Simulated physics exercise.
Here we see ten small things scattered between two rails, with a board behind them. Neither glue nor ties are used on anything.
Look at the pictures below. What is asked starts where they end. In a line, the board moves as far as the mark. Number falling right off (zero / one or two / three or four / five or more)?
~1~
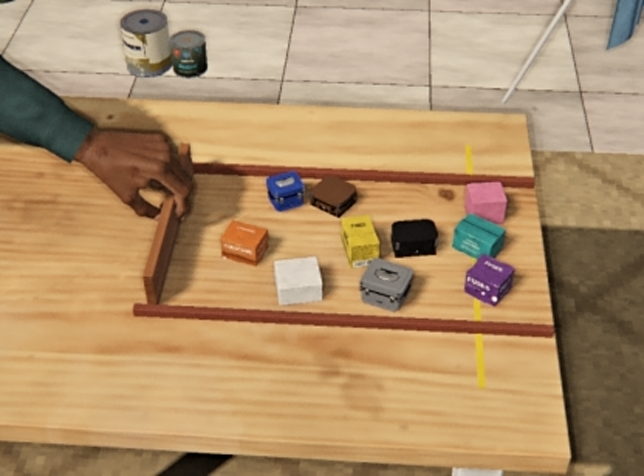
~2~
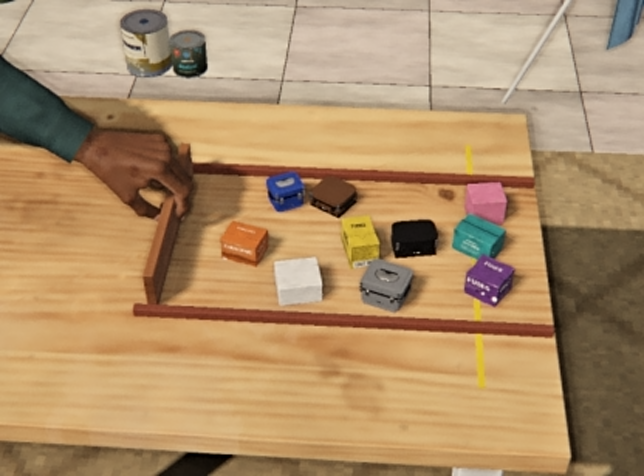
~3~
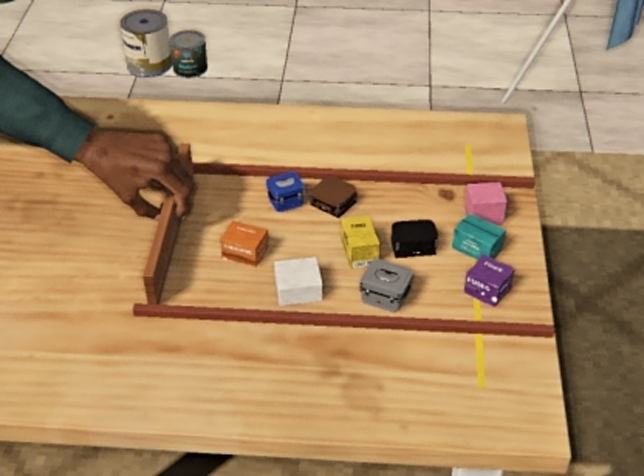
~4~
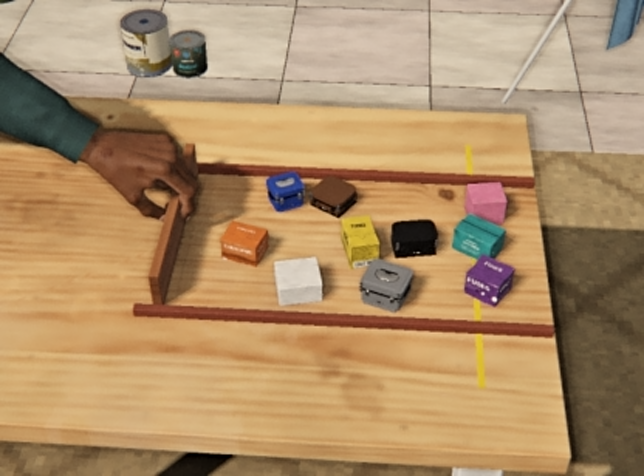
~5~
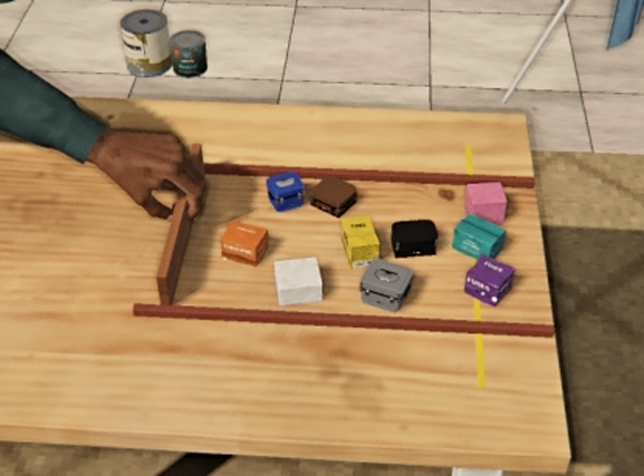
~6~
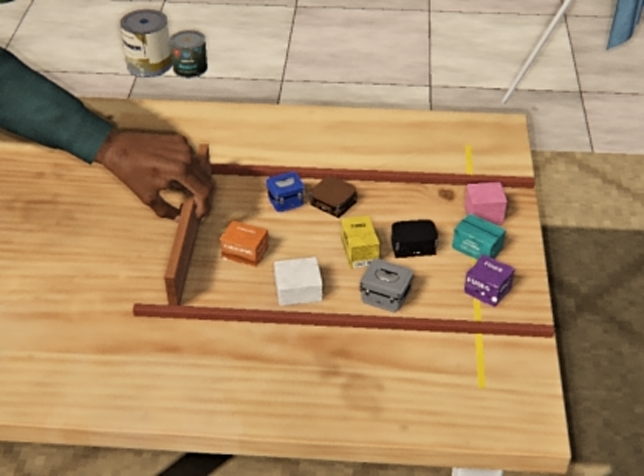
Three or four.
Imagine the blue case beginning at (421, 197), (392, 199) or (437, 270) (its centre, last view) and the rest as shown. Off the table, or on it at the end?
In sequence: It stays; it stays; it goes.
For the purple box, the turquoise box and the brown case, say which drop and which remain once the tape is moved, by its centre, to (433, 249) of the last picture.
In short: Purple box safe, turquoise box gone, brown case safe.
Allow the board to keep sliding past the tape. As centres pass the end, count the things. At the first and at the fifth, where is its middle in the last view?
First around (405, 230), then around (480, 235).
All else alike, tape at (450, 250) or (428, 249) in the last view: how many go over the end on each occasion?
In that order 2 and 1.
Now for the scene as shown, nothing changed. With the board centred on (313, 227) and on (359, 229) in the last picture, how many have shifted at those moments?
The counts are 5 and 8.
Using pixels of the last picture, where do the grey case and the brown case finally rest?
You'll find the grey case at roughly (543, 289) and the brown case at roughly (522, 204).
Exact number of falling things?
Result: A total of 4.
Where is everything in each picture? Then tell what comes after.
In the first picture, pink block (485, 204); purple box (489, 281); turquoise box (479, 238); board (170, 221); tape (474, 251).
In the second picture, purple box (489, 281); yellow box (360, 242).
In the third picture, turquoise box (479, 239); board (170, 221).
In the fourth picture, pink block (485, 204); orange box (245, 244).
In the fifth picture, purple box (489, 281); white block (298, 281).
In the sixth picture, pink block (485, 204); purple box (489, 281); turquoise box (479, 239); board (190, 221); tape (474, 251).
Soon after, none off yet; pink block at rest near (485, 204); purple box at rest near (489, 281); turquoise box at rest near (479, 239).
At rest, the number that fall off is three or four; fallen, black case, turquoise box, purple box and pink block.
